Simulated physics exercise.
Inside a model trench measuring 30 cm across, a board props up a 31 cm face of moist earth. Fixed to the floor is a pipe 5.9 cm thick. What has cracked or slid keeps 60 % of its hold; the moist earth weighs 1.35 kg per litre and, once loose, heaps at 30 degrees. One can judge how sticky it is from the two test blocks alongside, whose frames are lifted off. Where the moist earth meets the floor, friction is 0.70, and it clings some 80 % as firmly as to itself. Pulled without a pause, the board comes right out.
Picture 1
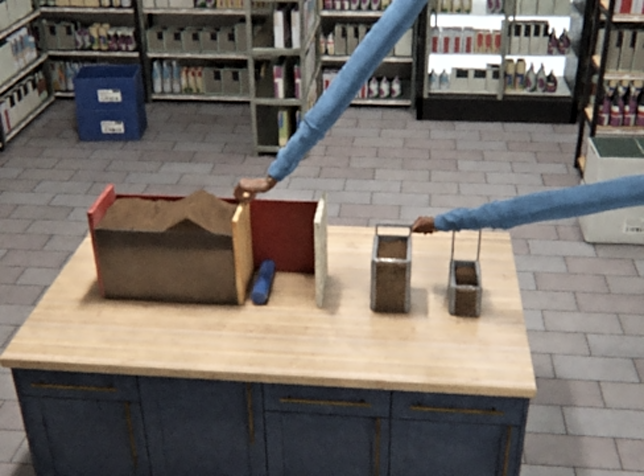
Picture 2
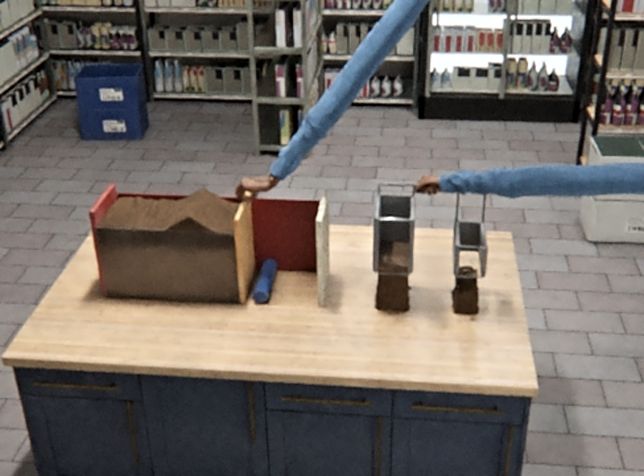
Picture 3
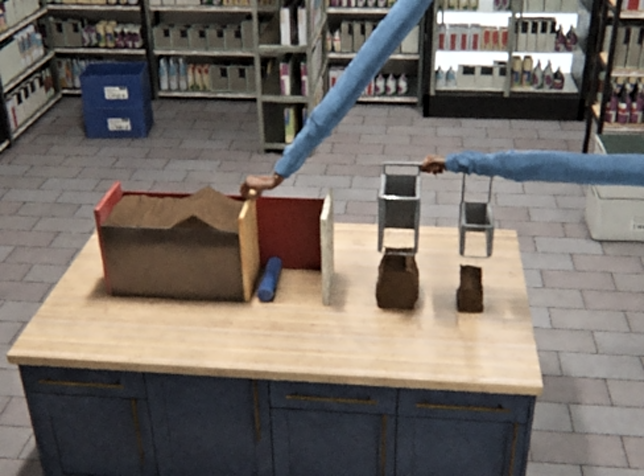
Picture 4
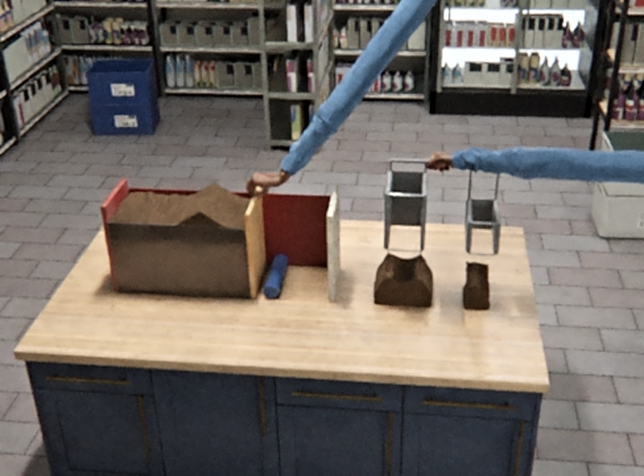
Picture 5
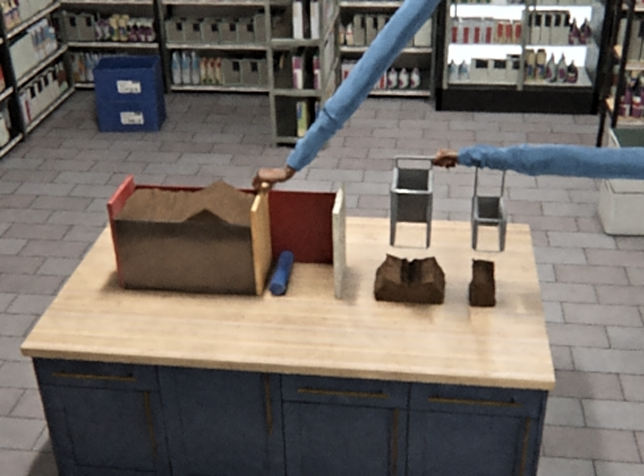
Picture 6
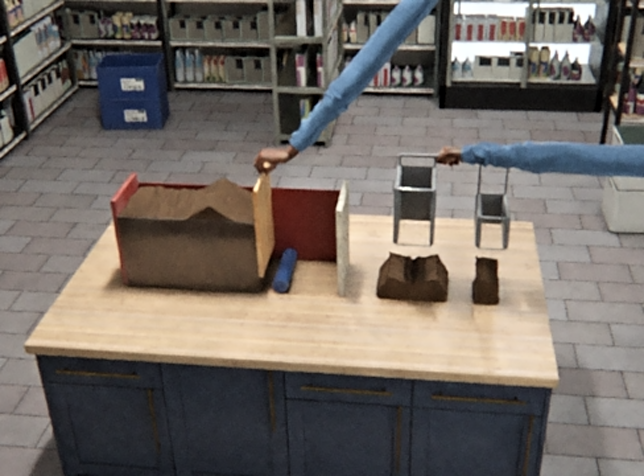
A blue-sleeved arm lifted two metal casings off small blocks of brown earth, and the larger left one slumped while the smaller kept its height; another hand then raised the board beside the big heap slightly.
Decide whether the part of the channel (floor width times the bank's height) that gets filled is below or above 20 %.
Fill result: In excess of 20 percent.
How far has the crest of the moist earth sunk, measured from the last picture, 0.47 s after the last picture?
I'd put it at close to 2.5 cm.
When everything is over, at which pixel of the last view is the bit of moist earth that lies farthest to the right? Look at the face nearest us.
Pixel: Approx. (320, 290).
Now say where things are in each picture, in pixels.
In the first frame, top of the board at (232, 233), not yet moved; highest point of the moist earth at (185, 220); test blocks 21 cm, 10 cm high (left to right).
In the second frame, top of the board at (234, 232), not yet moved; highest point of the moist earth at (187, 219); test blocks 20 cm, 10 cm high (left to right).
In the third frame, top of the board at (239, 230), not yet moved; highest point of the moist earth at (191, 217); test blocks 17 cm, 10 cm high (left to right).
In the fourth frame, top of the board at (245, 227), not yet moved; highest point of the moist earth at (198, 214); test blocks 13 cm, 10 cm high (left to right).
In the fifth frame, top of the board at (251, 223), moved 5 mm; highest point of the moist earth at (204, 211); test blocks 11 cm, 10 cm high (left to right).
In the sixth frame, top of the board at (253, 203), moved 7.7 cm; highest point of the moist earth at (207, 208); test blocks 10 cm, 10 cm high (left to right).
Another 0.22 s on from the sixth picture, the face still stands, with nothing on top of the pipe; the channel is 0 % full.
Another 0.47 s on from the sixth picture, the fallen stuff reaches 9 % of the way across, with nothing on top of the pipe; the channel is 6 % full.
Another 0.73 s on from the sixth picture, the fallen stuff reaches 40 % of the way across, with 12 cm on top of the pipe; the channel is 20 % full.
Another 0.99 s on from the sixth picture, the fallen stuff reaches 77 % of the way across, with 8.1 cm on top of the pipe; the channel is 22 % full.
Another 1.16 s on from the sixth picture, at the end, the fallen stuff reaches 77 % of the way across, with 7.6 cm on top of the pipe; the channel is 23 % full.
